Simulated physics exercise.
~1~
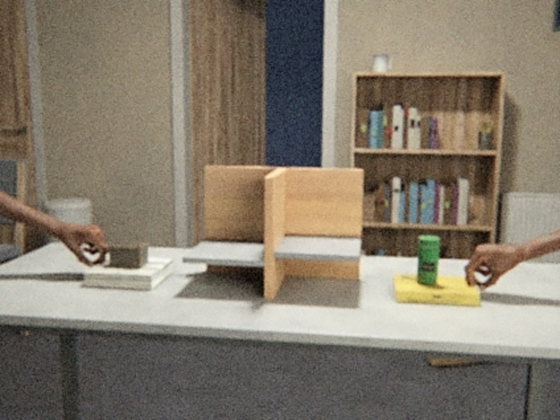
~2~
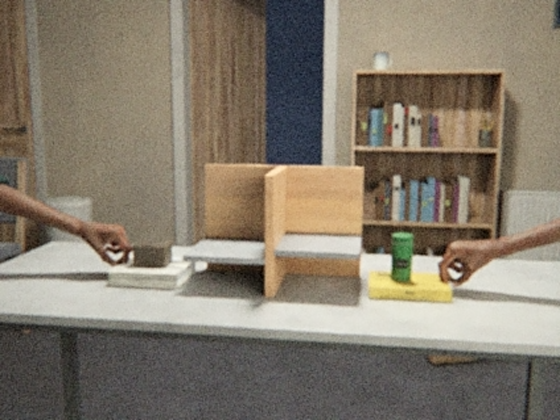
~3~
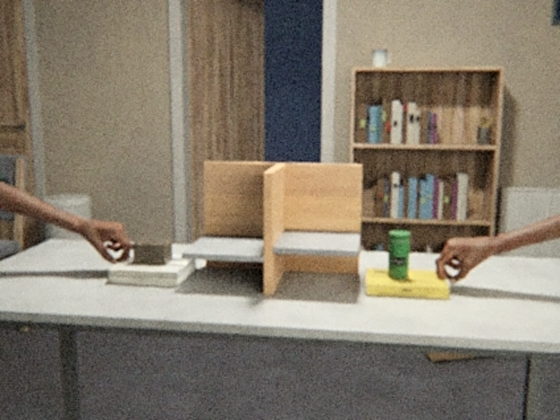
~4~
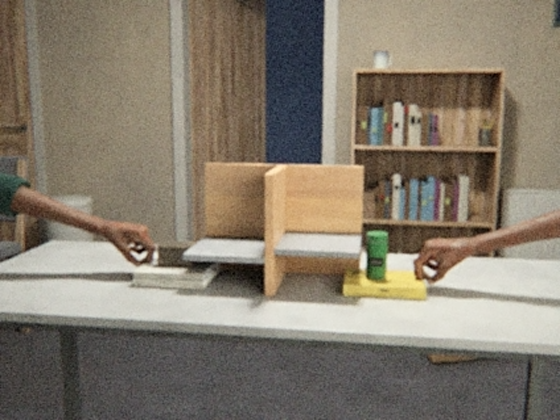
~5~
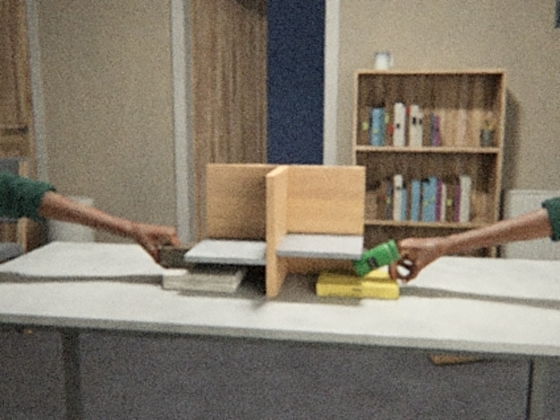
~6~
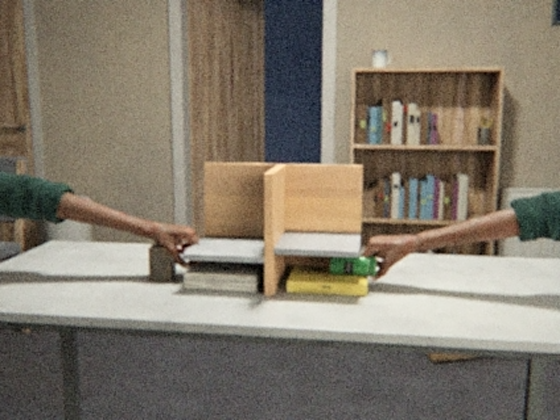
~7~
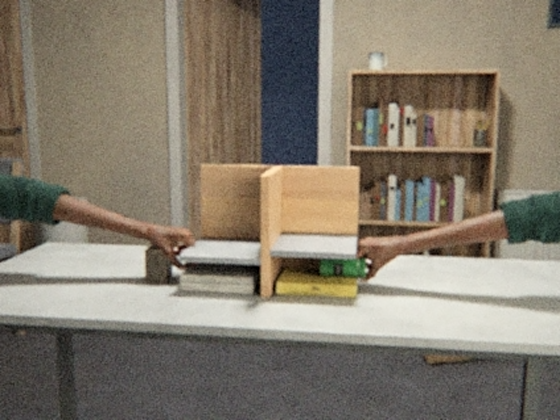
A white board carrying a dark block and a yellow box carrying a green shaker are pushed inward by two hands beneath low shelves; the shelf edges catch both loads, leaving the block turned on end beside the board and the shaker lying on its side atop the box.
